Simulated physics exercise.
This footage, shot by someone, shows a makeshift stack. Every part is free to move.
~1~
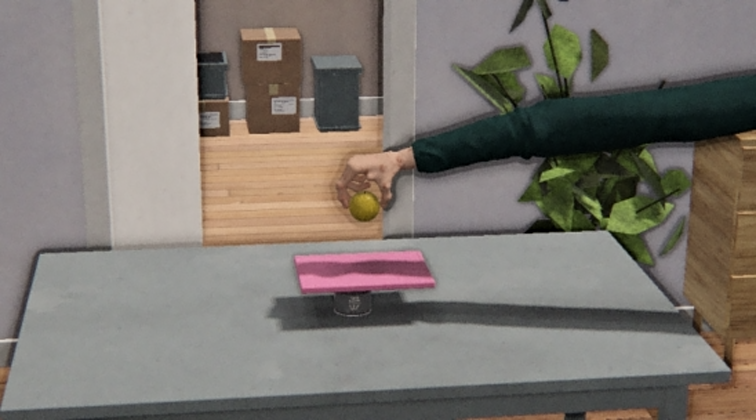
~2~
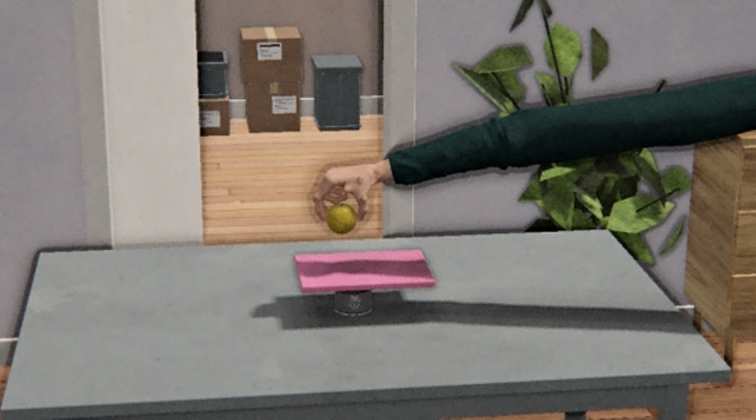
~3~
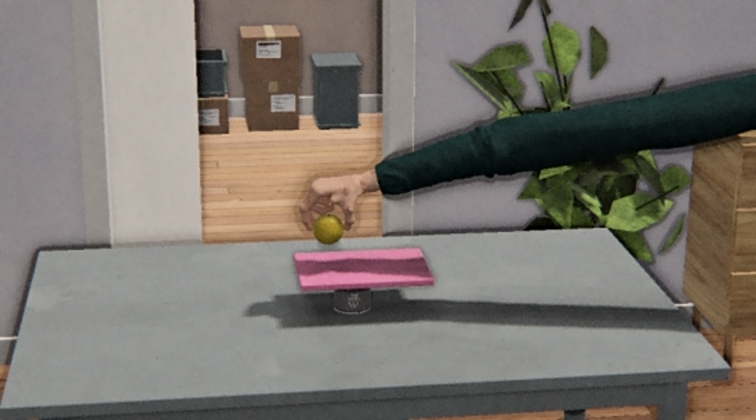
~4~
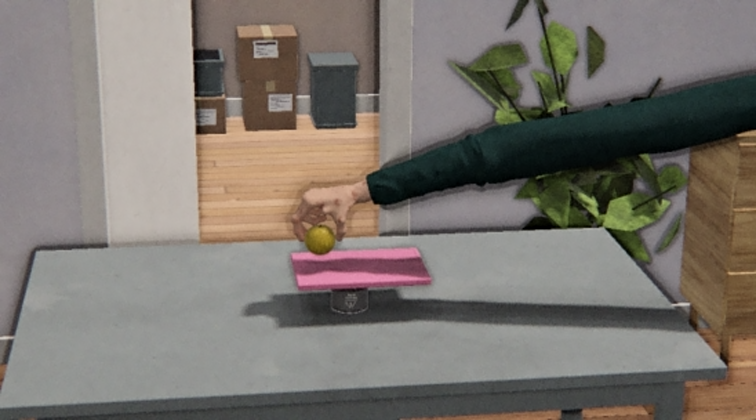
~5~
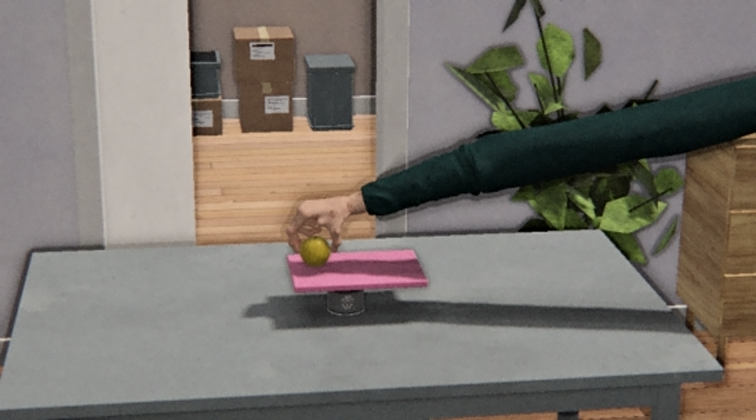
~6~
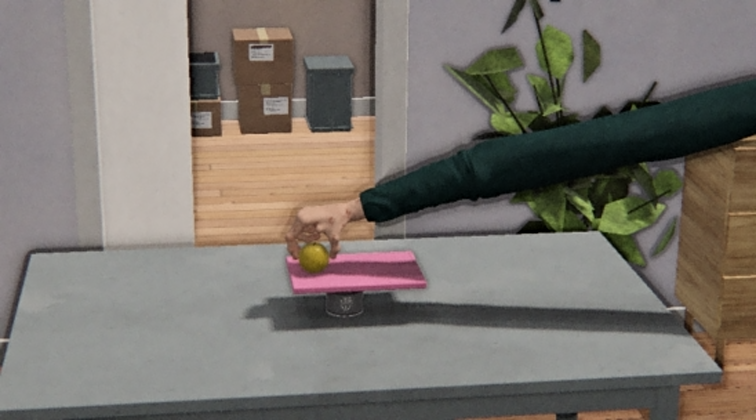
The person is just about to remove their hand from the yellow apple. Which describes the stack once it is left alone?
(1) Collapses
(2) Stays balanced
The answer is 2.
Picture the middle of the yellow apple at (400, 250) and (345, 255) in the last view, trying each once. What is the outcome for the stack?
First release - toppled; second release - upright.
Then, 0.20 s past the last view, nothing moves.
Then, 0.50 s past the last view, yellow apple resting near (314, 258).
Finally, all 3 still in place. Final places as the last picture's camera would see them, yellow apple near (314, 258). The stack stays up.
